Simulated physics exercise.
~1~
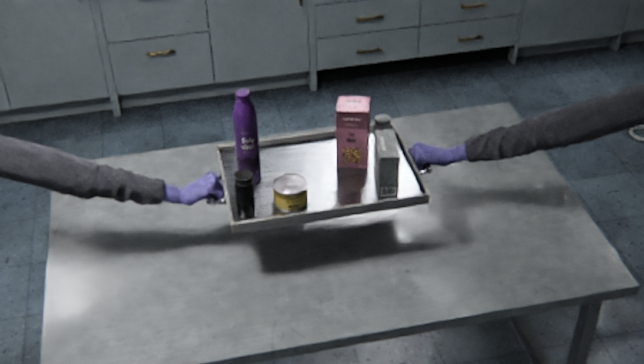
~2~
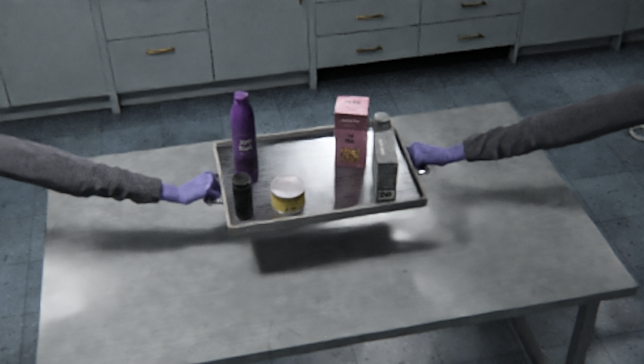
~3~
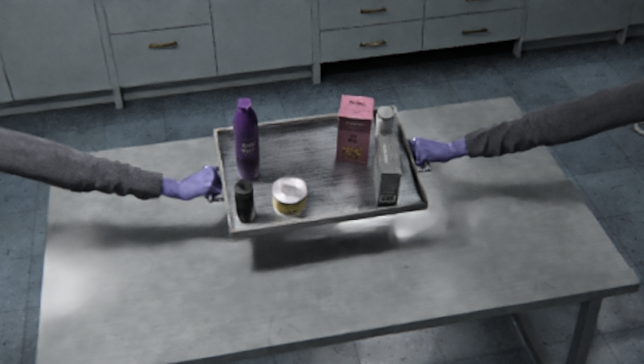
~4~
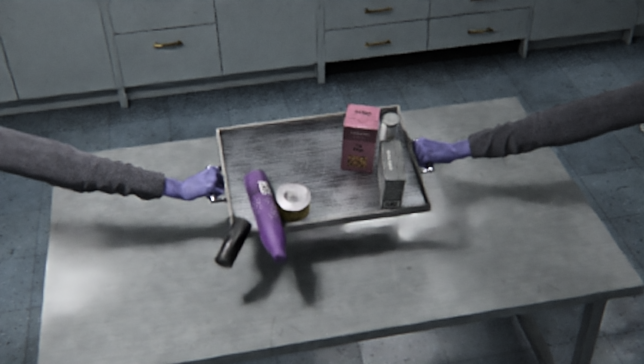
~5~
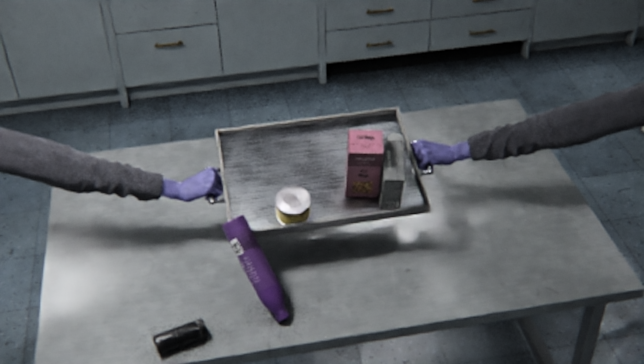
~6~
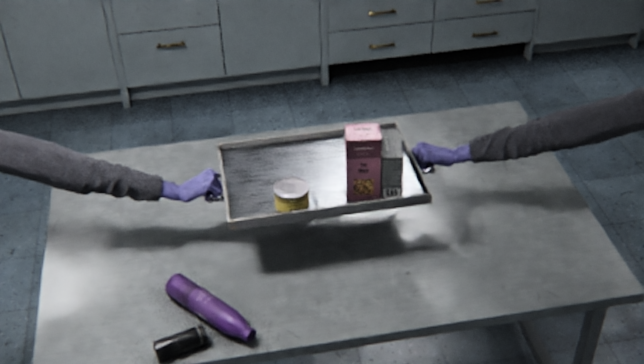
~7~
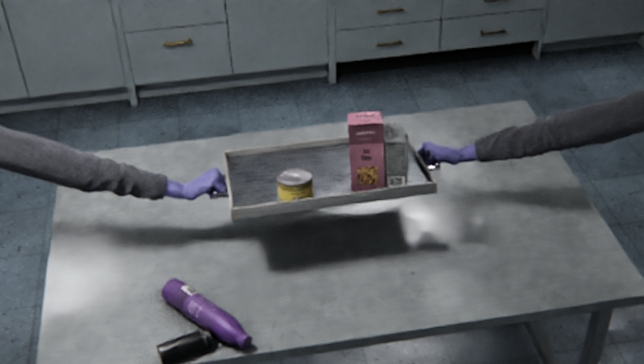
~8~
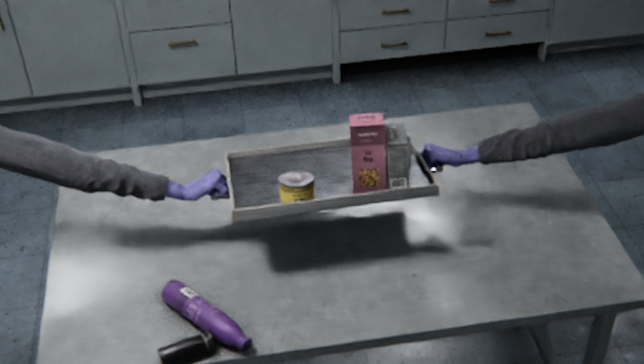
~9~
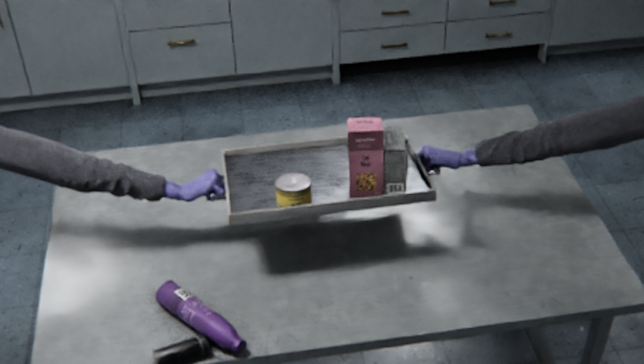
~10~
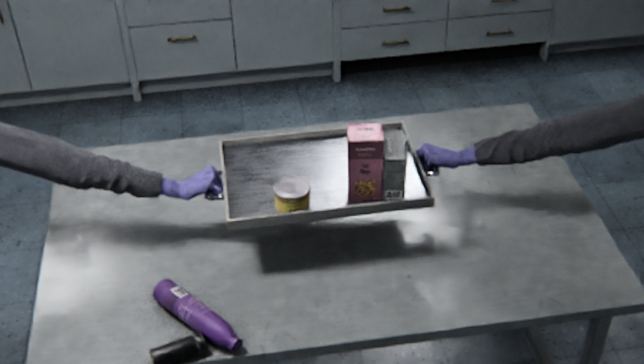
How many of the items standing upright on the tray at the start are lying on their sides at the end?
Two of them are lying on their sides at the end, the purple bottle and the black container, both on the table.
